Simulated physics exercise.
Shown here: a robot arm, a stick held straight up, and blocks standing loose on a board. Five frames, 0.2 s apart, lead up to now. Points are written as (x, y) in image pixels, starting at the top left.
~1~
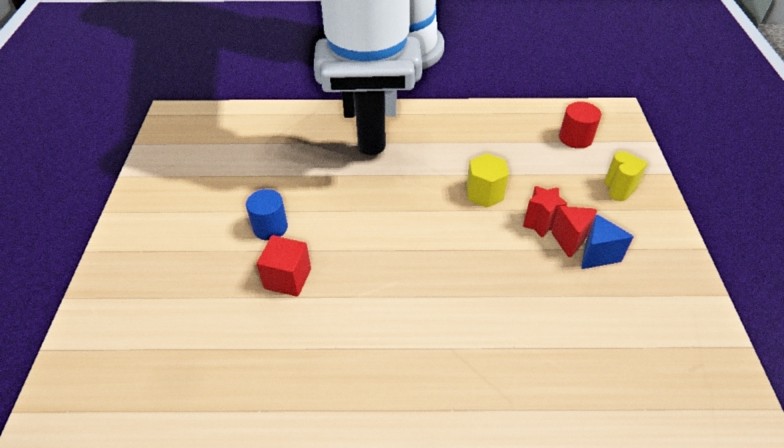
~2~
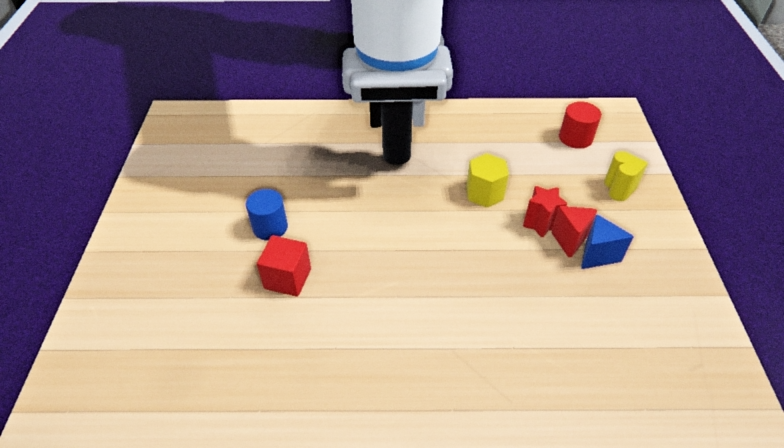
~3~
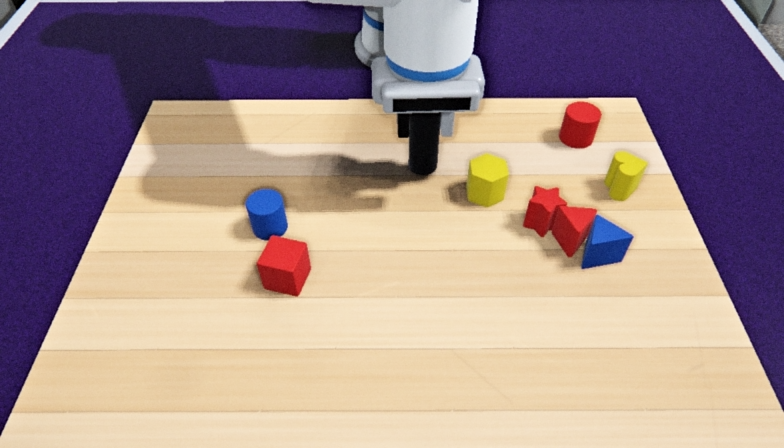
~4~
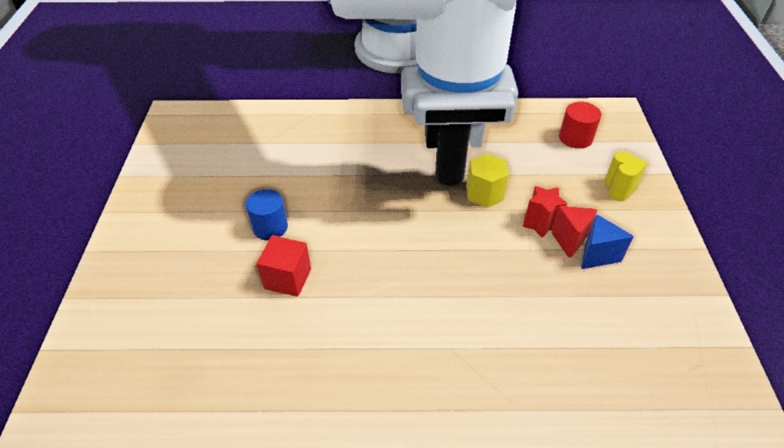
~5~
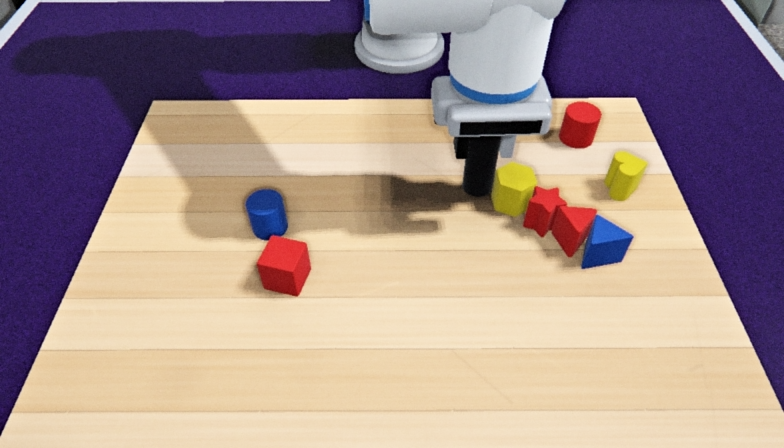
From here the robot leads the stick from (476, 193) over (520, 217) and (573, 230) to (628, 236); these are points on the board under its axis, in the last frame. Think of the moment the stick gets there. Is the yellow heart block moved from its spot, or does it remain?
Well, the yellow heart block holds its place.
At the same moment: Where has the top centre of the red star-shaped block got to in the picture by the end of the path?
Its top middle: (671, 209).
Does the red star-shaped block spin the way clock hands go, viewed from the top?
Yes, that is what happens.
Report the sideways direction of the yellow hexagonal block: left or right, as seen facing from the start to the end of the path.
To the path's left.
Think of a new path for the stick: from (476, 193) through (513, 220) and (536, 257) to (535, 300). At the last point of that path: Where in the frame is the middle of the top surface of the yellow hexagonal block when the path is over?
The middle of its upper face should be somewhere near (548, 181).
The first path, step by step. One third of the way, stick at (521, 210); yellow hexagonal block at (554, 179), turned 80° anticlockwise; red star-shaped block at (574, 201), turned 50° clockwise; red triangular block at (585, 225), turned 20° anticlockwise.
Two thirds of the way, stick at (576, 223); yellow hexagonal block at (565, 175), turned 120° anticlockwise; red star-shaped block at (614, 204), turned 50° clockwise; red triangular block at (587, 227), turned 10° anticlockwise.
At the end, stick at (631, 229); yellow hexagonal block at (565, 175), turned 120° anticlockwise; red star-shaped block at (671, 209), turned 45° clockwise; red triangular block at (587, 228); yellow heart block not moved.
